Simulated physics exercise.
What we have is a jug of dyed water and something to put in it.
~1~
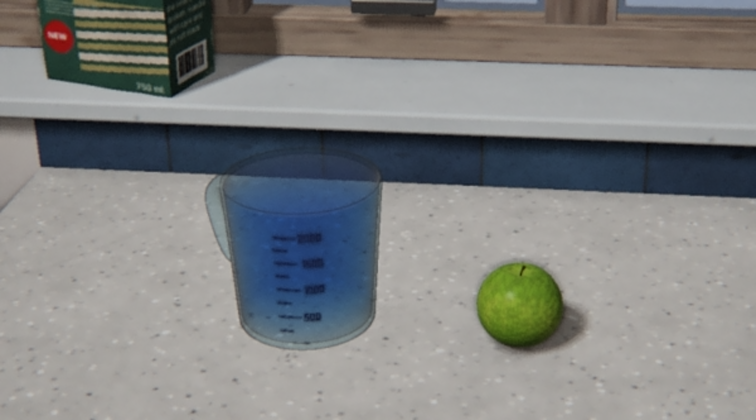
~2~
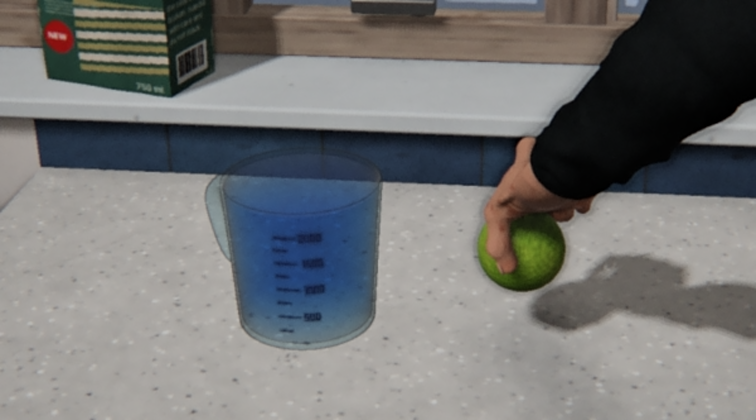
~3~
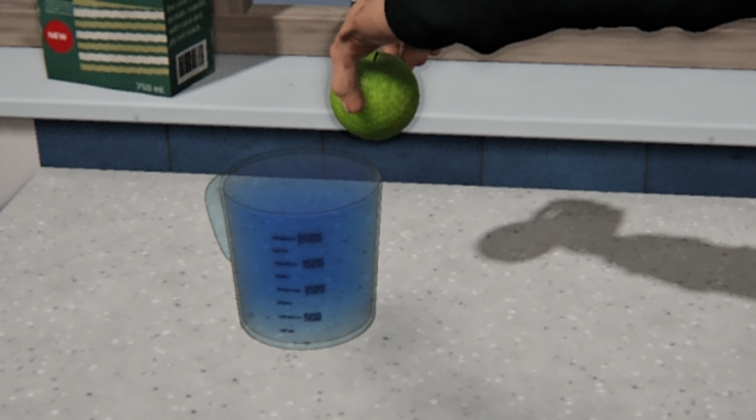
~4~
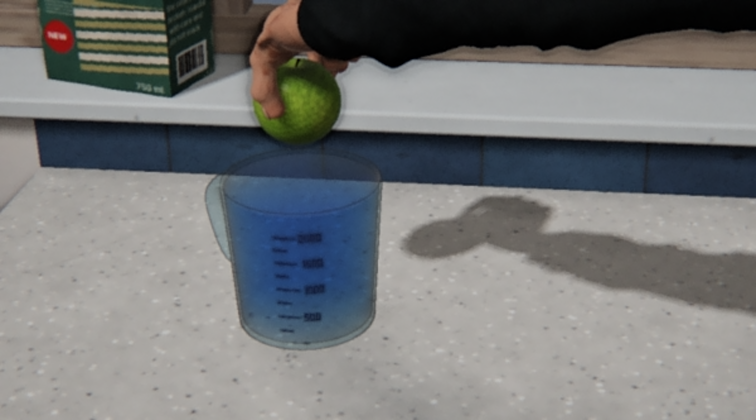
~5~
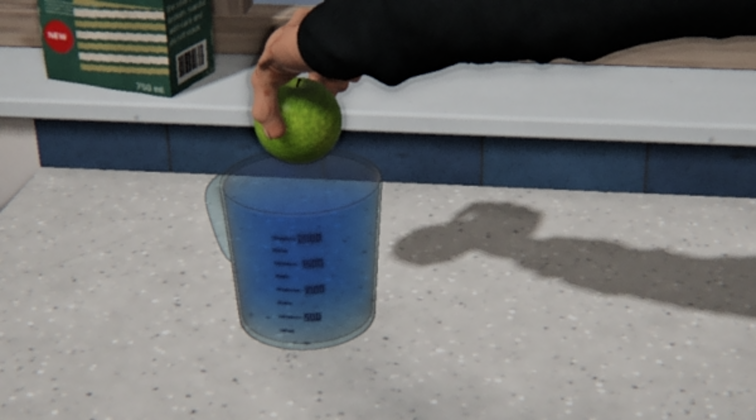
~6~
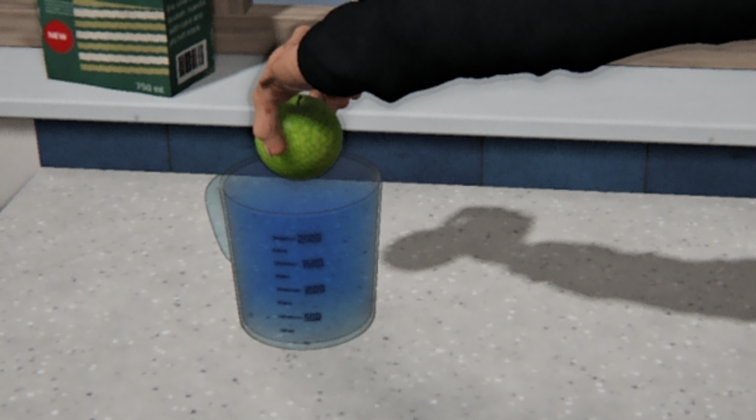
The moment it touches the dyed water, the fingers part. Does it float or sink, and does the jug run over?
Well, it keeps afloat, and as for the jug, it spills.
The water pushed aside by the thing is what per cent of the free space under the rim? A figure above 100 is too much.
I reckon close to 230 in a hundred.
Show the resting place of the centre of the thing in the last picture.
(302, 197) or thereabouts.
Shortly, the apple enters the dyed water; the jug is full to the brim.
Then, the apple comes up again; the jug is full to the brim; the top is wet.
At the finish, the apple bobs at the top; the jug is full to the brim; the top is wet.
